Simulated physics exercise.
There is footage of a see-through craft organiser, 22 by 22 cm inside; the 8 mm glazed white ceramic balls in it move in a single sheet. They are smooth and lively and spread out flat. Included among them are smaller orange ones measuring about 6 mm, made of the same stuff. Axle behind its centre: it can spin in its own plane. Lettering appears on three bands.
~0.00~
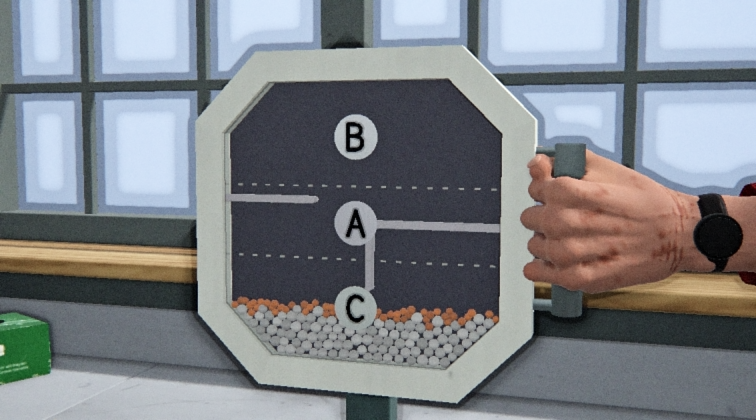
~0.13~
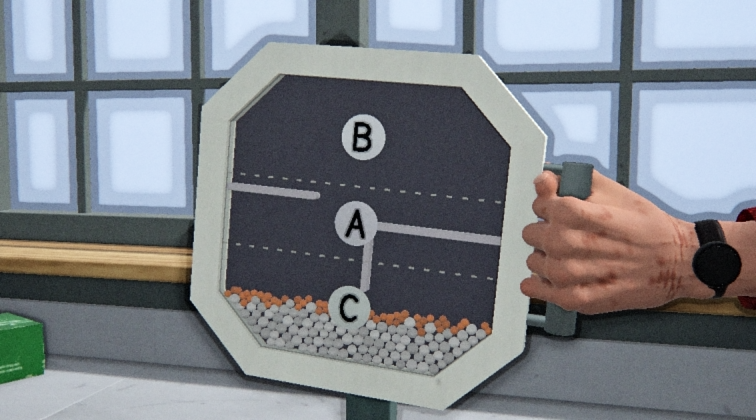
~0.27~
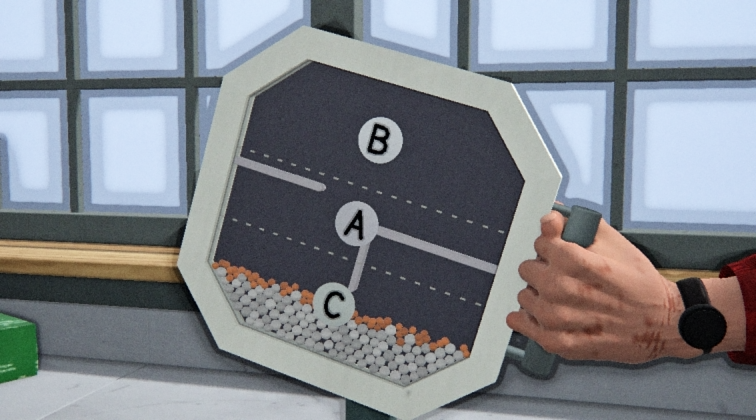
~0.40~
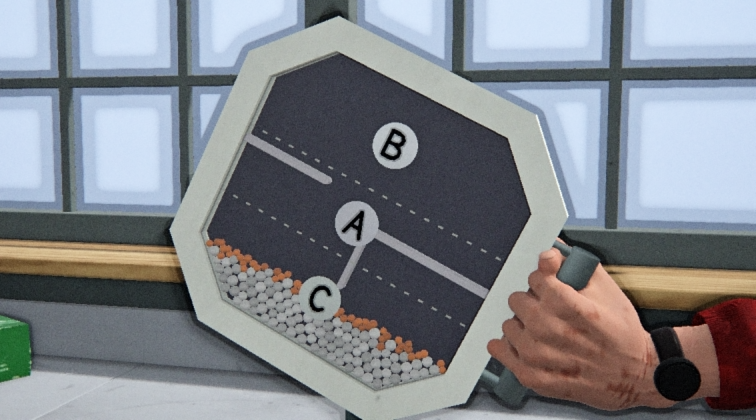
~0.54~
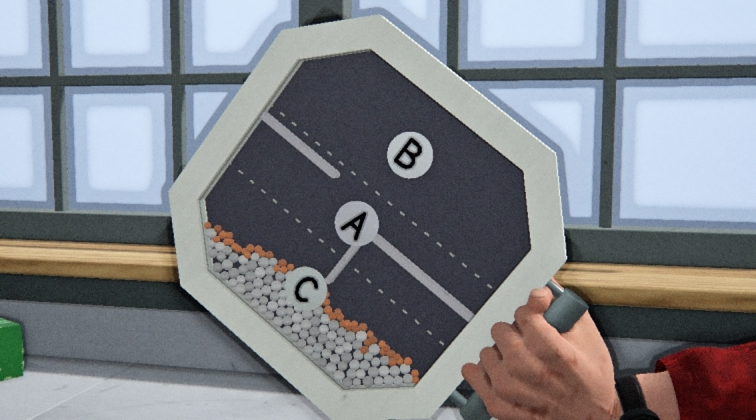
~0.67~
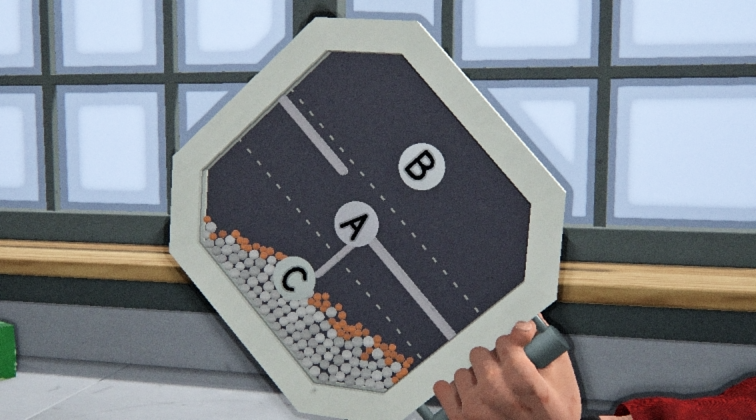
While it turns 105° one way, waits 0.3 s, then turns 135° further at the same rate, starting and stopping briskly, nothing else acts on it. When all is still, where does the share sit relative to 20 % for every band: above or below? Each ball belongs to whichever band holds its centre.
Band A: Above it. Band B: Below it. Band C: Above it.
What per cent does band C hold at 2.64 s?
I'd say some 65 in a hundred.
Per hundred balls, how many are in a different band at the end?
Roughly 60 in a hundred.
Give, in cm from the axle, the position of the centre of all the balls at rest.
It lies close to 3 centimetres right and 1 centimetres below.
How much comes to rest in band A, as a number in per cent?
About 60 per cent.
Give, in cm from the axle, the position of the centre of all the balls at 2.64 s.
Roughly 7 cm to the left and 3 cm up.
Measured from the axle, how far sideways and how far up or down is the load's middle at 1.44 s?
The middle sits around 7 cm left of it and 5 cm below it.
After 1.44 s, it stands 105° clockwise; the balls' middle is 7 cm left of and 5 cm below the centre; A 30 %, C 70 %.
After 2.64 s, it stands 172° clockwise; the balls' middle is 7 cm left of and 3 cm above the centre; A 35 %, C 65 %.
After 3.54 s, it has come round 240° clockwise; the balls' middle is 2 cm right of and 2 cm above the centre; A 55 %, C 45 %.
All still by 4.7 s, it has come round 240° clockwise; A 60 %, B 0 %, C 40 %.
